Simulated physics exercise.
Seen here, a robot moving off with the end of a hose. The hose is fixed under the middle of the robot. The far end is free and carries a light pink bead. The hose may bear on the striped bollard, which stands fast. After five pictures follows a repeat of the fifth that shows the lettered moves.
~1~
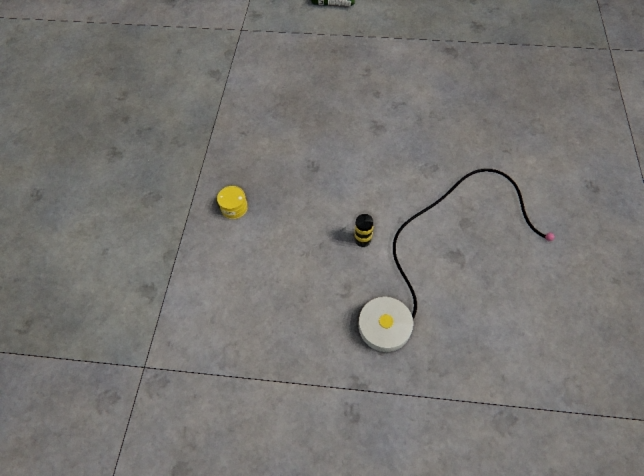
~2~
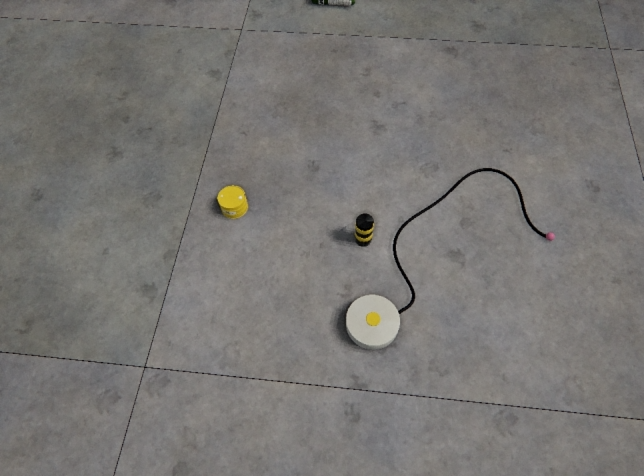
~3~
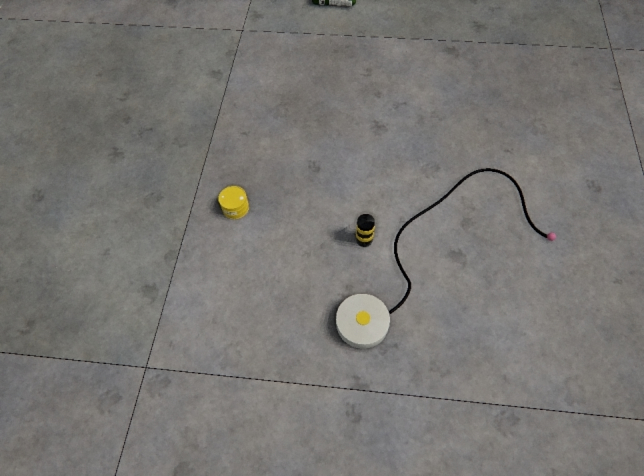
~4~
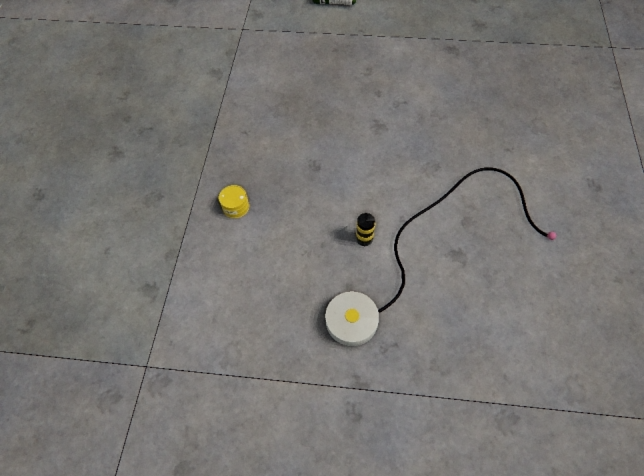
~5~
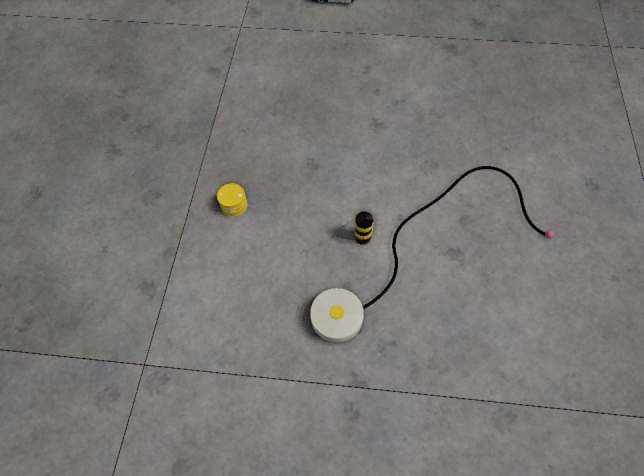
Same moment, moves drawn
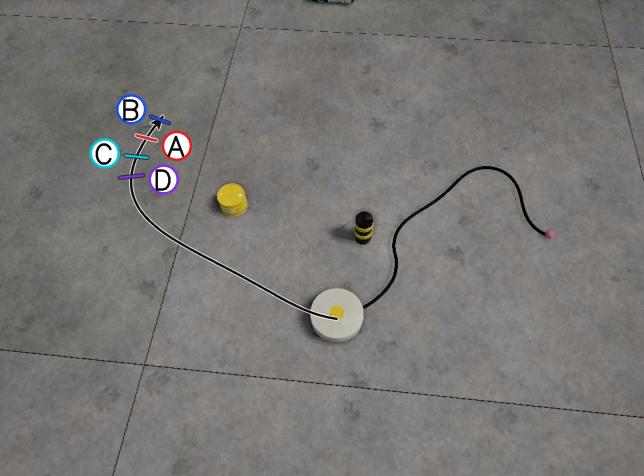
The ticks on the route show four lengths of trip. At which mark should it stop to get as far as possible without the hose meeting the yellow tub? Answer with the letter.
The farthest safe stop is D.
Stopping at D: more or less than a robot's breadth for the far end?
By then, more.
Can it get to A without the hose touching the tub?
No.
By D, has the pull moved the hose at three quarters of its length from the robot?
By then, yes.
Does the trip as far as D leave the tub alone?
Yes.
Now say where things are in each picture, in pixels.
Free end (550, 237); yellow tub (233, 202); bollard (364, 231), in the first picture.
Robot (373, 322); yellow tub (233, 202), in the second picture.
Robot (363, 321); free end (552, 237), in the third picture.
Robot (352, 319); bollard (365, 230), in the fourth picture.
Robot (337, 316); yellow tub (232, 200); bollard (364, 228); free end (550, 234), in the fifth picture.
On the copy, A at (147, 138); B at (160, 120); C at (137, 157); D at (131, 177); the route from (337, 319) via (171, 238) to (163, 116).
On D. First, robot (242, 273), middle of the hose (415, 220), free end (550, 234).
Then, robot (160, 228), middle of the hose (343, 246), free end (516, 221).
Finally, robot (129, 172), middle of the hose (282, 233), free end (455, 228); only the bollard has been touched, if anything.
By contrast, A brings the hose against the tub; B brings the hose against the tub; C brings the hose against the tub.
